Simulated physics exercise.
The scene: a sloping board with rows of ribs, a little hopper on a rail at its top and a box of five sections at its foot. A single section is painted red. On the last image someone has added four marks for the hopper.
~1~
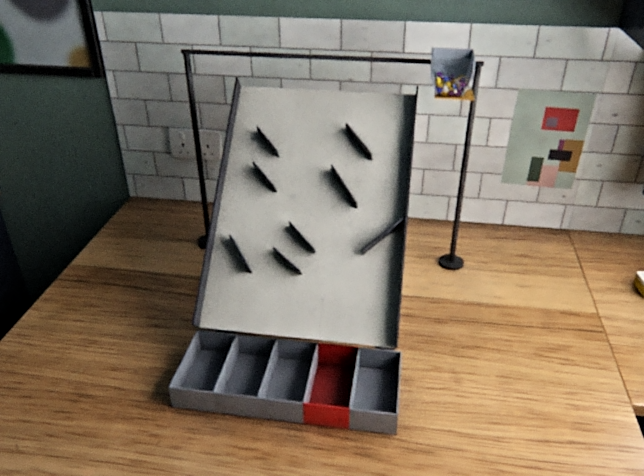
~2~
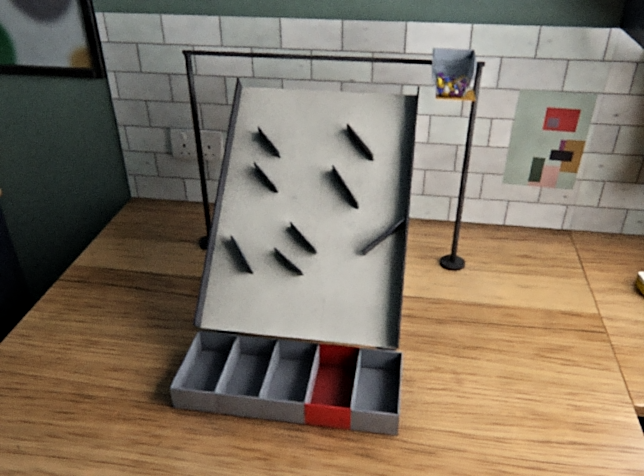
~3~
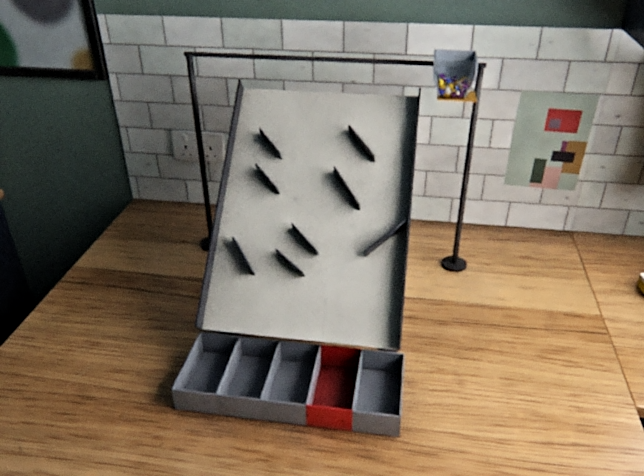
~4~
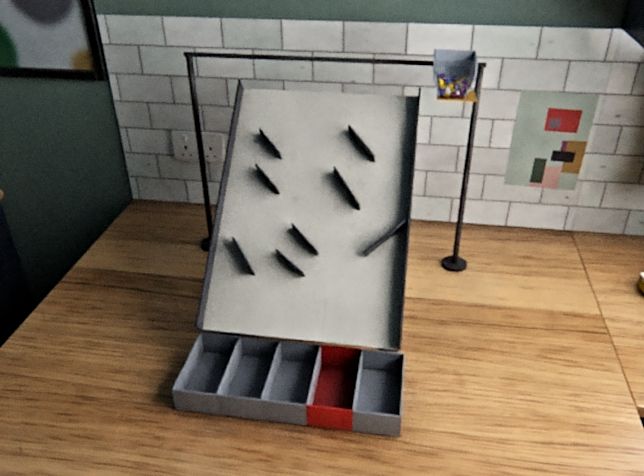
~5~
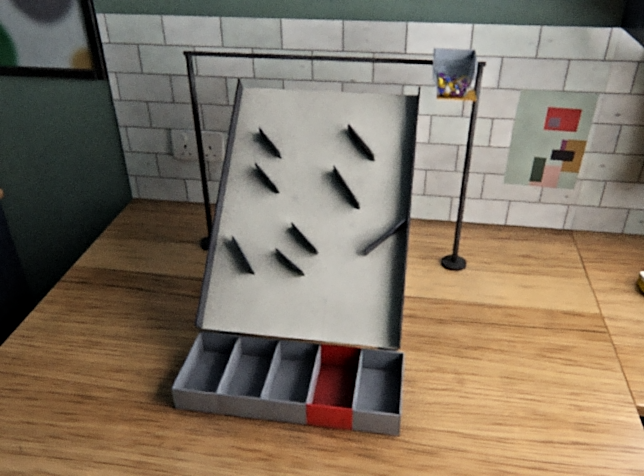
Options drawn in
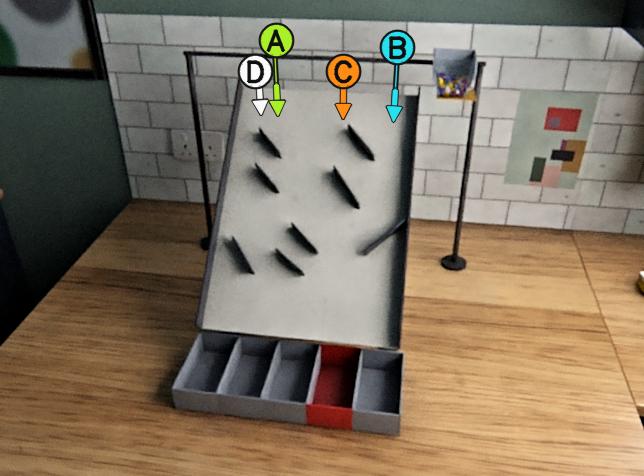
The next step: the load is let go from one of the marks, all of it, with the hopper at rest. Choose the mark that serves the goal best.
Go for C.
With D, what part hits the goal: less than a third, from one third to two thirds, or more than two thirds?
It is less than a third.
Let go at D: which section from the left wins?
It is the first one.
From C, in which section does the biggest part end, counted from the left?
The fourth from the left.
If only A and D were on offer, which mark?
Mark A.
On the marked copy, mark A meets the board at (277, 110); mark B meets the board at (393, 116); mark C meets the board at (343, 113); mark D meets the board at (260, 109).
With A, about a third in the red section, about half in other sections, a small part held on the board.
With B, about a third in the red section, about half in other sections, a small part held on the board.
With C, most in the red section, a small part in other sections, a small part held on the board.
With D, about a quarter in the red section, most in other sections.
